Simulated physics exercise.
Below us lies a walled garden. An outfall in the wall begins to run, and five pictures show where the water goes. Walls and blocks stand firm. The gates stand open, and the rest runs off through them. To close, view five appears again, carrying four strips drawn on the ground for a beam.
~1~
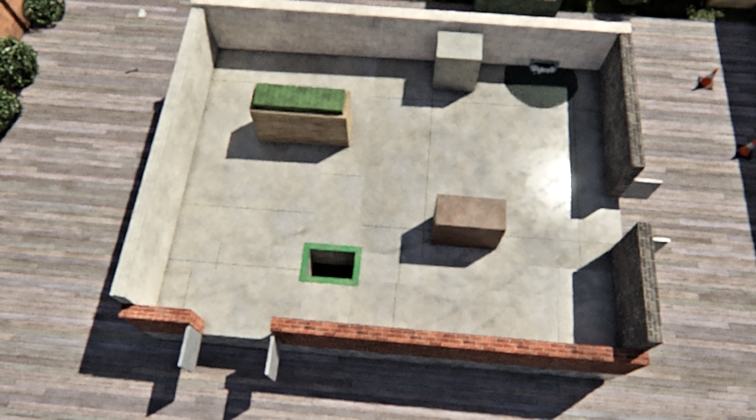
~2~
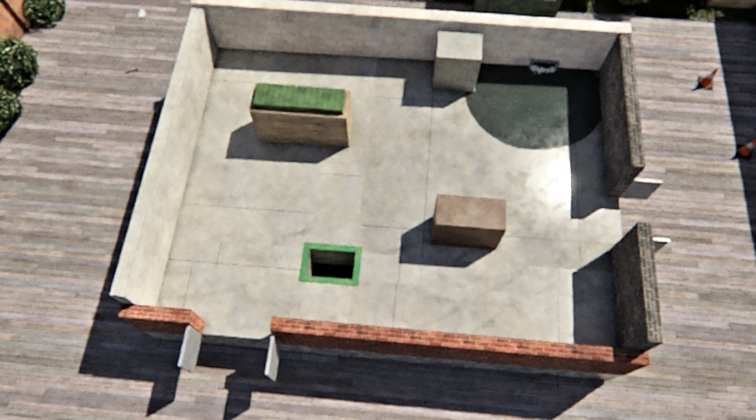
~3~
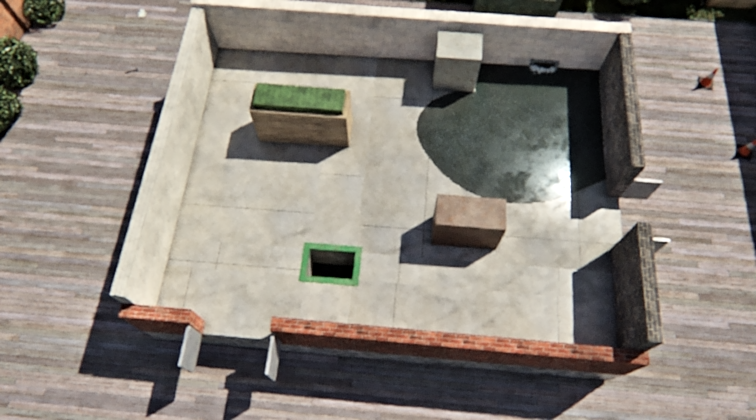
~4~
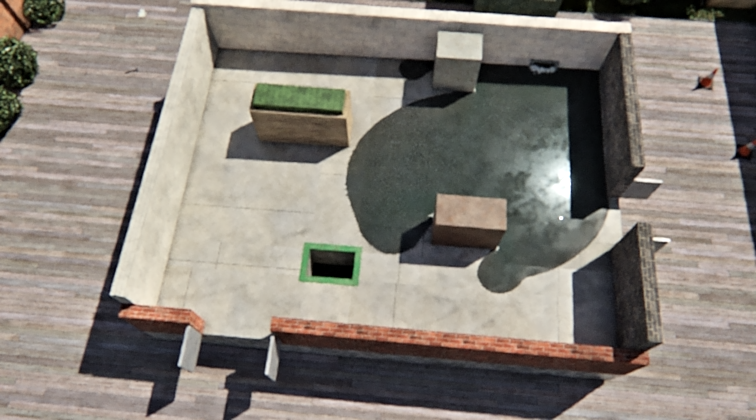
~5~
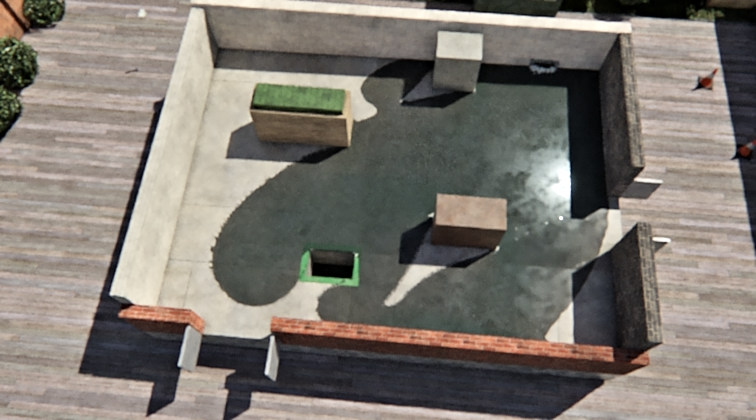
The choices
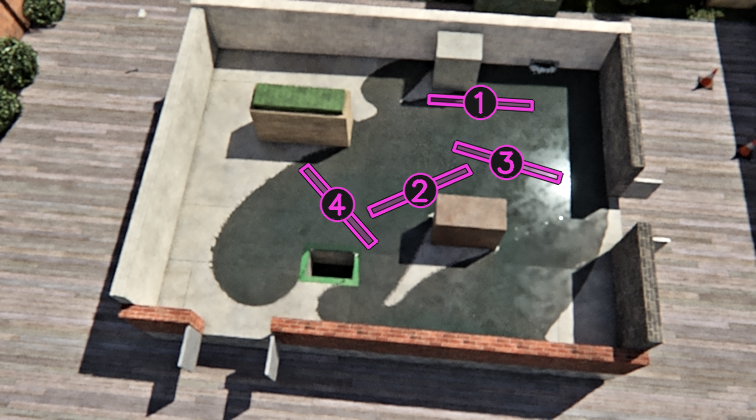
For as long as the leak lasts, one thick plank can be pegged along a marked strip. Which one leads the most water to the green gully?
Best: 2.
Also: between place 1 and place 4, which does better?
1.
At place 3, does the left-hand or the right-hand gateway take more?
The left gate.
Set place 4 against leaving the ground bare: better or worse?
Worse.
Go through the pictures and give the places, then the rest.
Outfall at (544, 64); green gully at (331, 264); open gate at (242, 325); open gate at (609, 222); 3 % of the ground under water, visible out to (560, 102); green gully still dry, in the first frame.
In the second frame, 10 % of the ground under water, visible out to (518, 144); green gully still dry.
In the third frame, 21 % of the ground under water, visible out to (450, 170); green gully still dry.
In the fourth frame, 37 % of the ground under water, visible out to (372, 236); green gully still dry.
In the fifth frame, 58 % of the ground under water, visible out to (230, 288); green gully taking water.
In magenta, 1 from (429, 99) to (532, 105); 2 from (370, 212) to (468, 169); 3 from (455, 146) to (559, 178); 4 from (304, 167) to (372, 244).
With 1, about 19 % of the stream goes into the green gully, about 80 % out by the gates.
With 2, about 27 % of the stream goes into the green gully, about 72 % out by the gates.
With 3, about 17 % of the stream goes into the green gully, about 82 % out by the gates.
With 4, about 15 % of the stream goes into the green gully, about 83 % out by the gates.
